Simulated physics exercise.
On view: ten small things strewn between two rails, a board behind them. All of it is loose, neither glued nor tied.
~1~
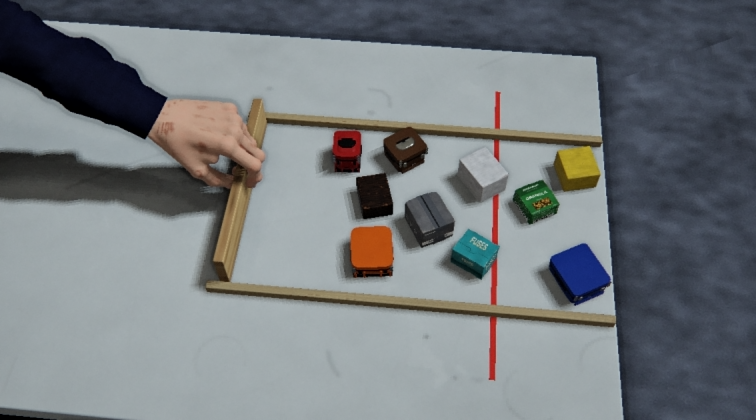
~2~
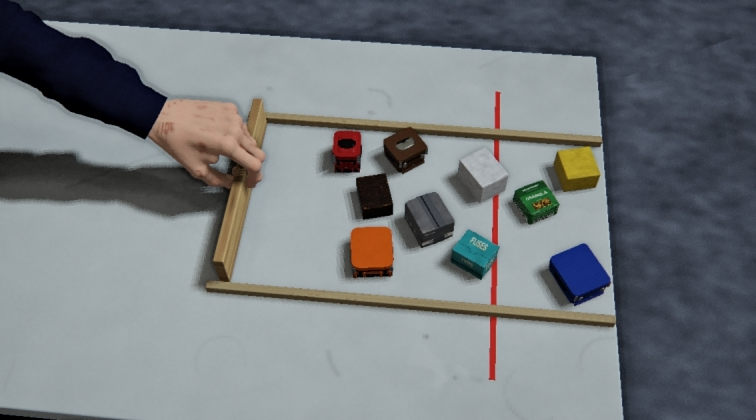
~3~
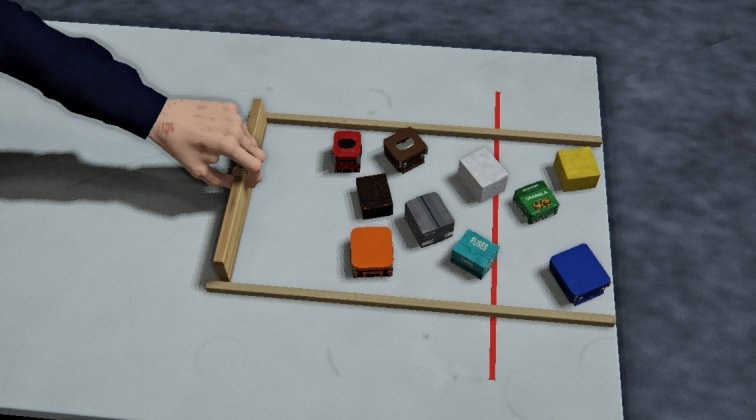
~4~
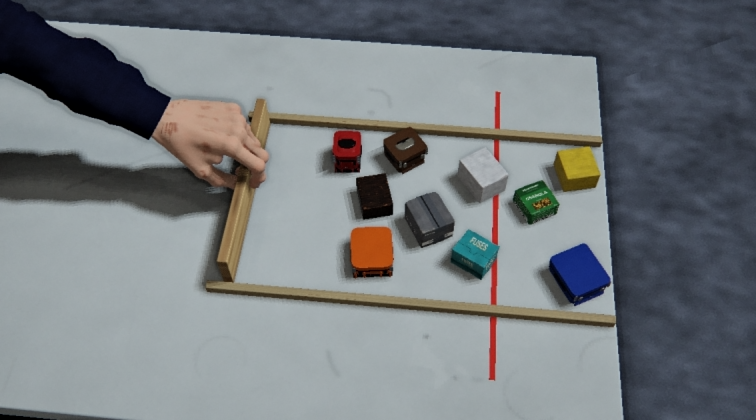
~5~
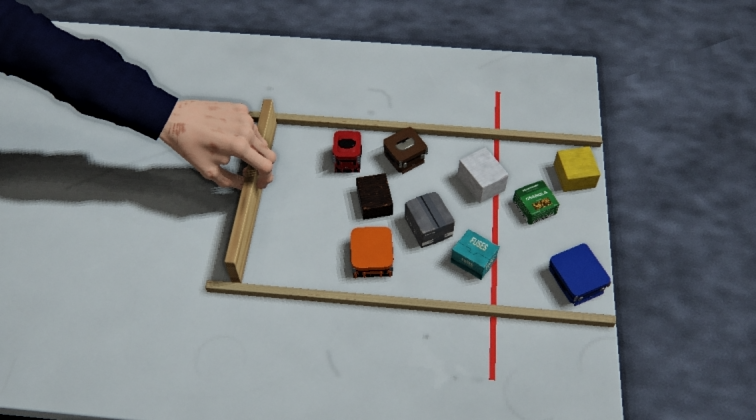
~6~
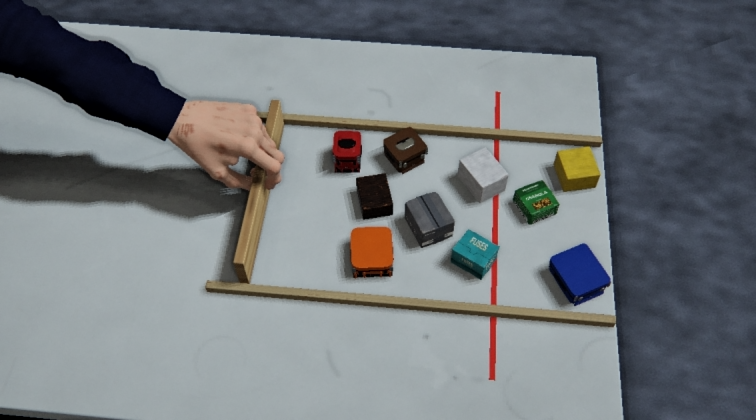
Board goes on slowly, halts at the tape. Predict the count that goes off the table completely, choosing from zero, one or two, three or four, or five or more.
The count is zero.
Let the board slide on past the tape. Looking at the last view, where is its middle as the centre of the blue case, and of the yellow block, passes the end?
About (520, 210), and about (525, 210) for the other.
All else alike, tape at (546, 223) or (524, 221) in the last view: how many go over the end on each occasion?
That would be 3, then 1.
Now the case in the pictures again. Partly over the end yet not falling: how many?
As for overhanging, the count is 1.
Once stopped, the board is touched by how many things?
The number is 3.
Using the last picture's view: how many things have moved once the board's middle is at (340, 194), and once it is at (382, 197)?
At the first place 1, at the second 5.
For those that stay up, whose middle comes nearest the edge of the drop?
It's the blue case.
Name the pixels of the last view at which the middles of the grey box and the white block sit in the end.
You'll see the grey box at (551, 231), with the white block at (543, 186).
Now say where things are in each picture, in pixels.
The first picture shows yellow block (577, 169); blue case (578, 275); green box (536, 202); board (242, 186); tape (495, 218).
The second picture shows blue case (578, 275); turquoise box (475, 254).
The third picture shows green box (536, 202); white block (483, 175).
The fourth picture shows yellow block (577, 169); brown case (405, 151).
The fifth picture shows blue case (578, 275); board (253, 187).
The sixth picture shows yellow block (577, 169); blue case (578, 275); green box (536, 202); board (261, 188); tape (495, 218).
Soon after, none off yet; yellow block at rest near (577, 169); blue case at rest near (578, 275); green box at rest near (536, 202).
In the end, the number that fall off is zero.
